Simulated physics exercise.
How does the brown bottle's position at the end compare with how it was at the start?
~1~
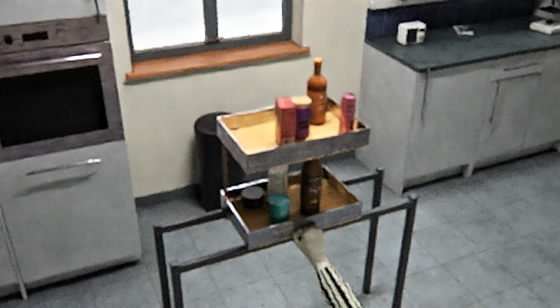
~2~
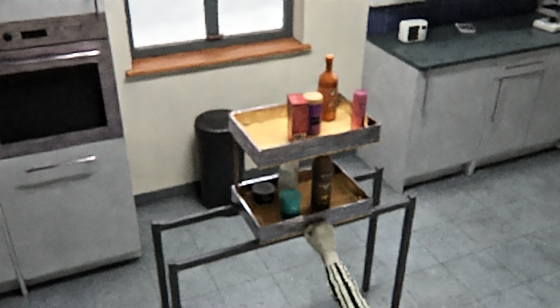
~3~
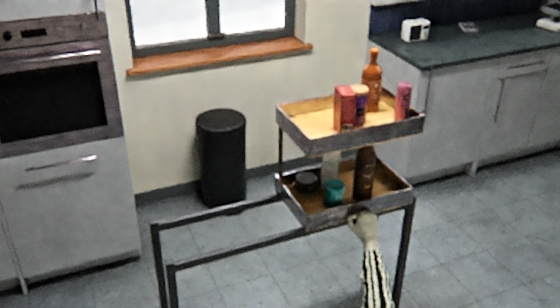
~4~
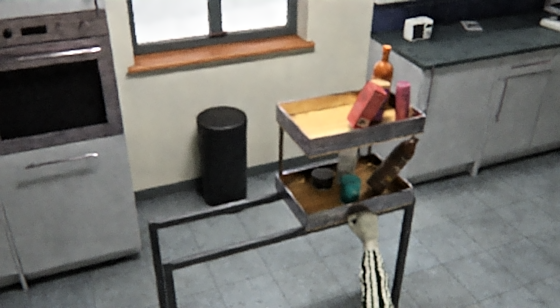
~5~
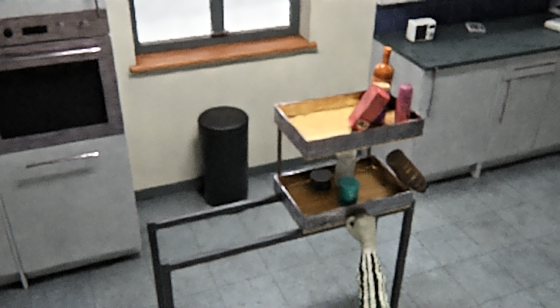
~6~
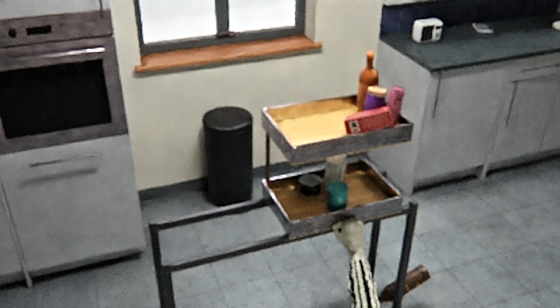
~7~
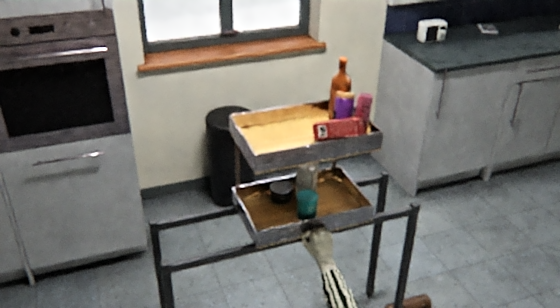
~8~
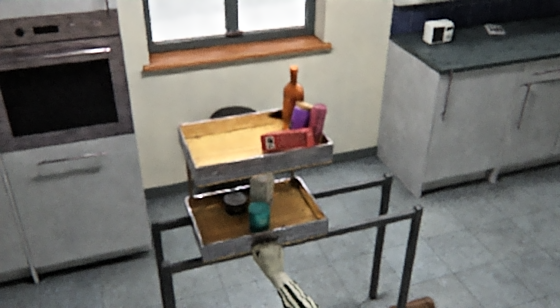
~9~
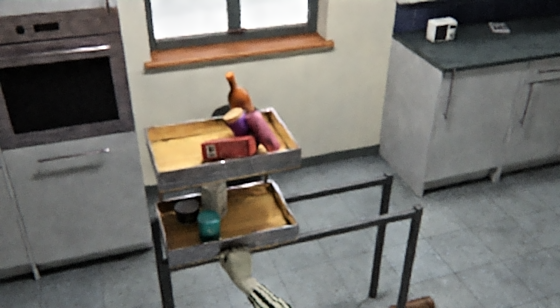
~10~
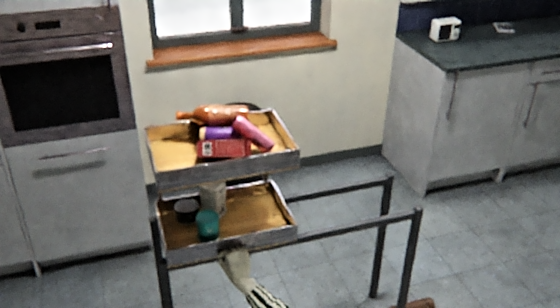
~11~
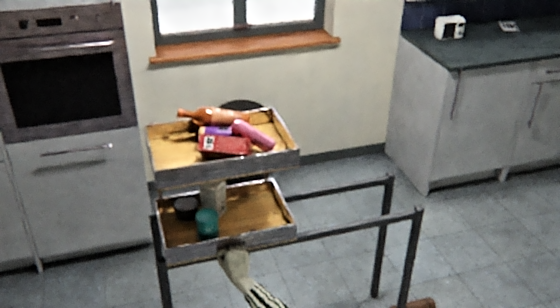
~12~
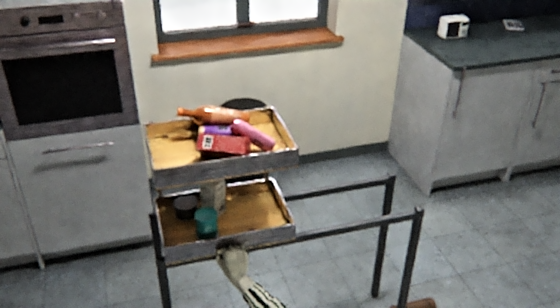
At the start the brown bottle stands upright on the lower level of the tray. By the end it is lying on its side on the floor.
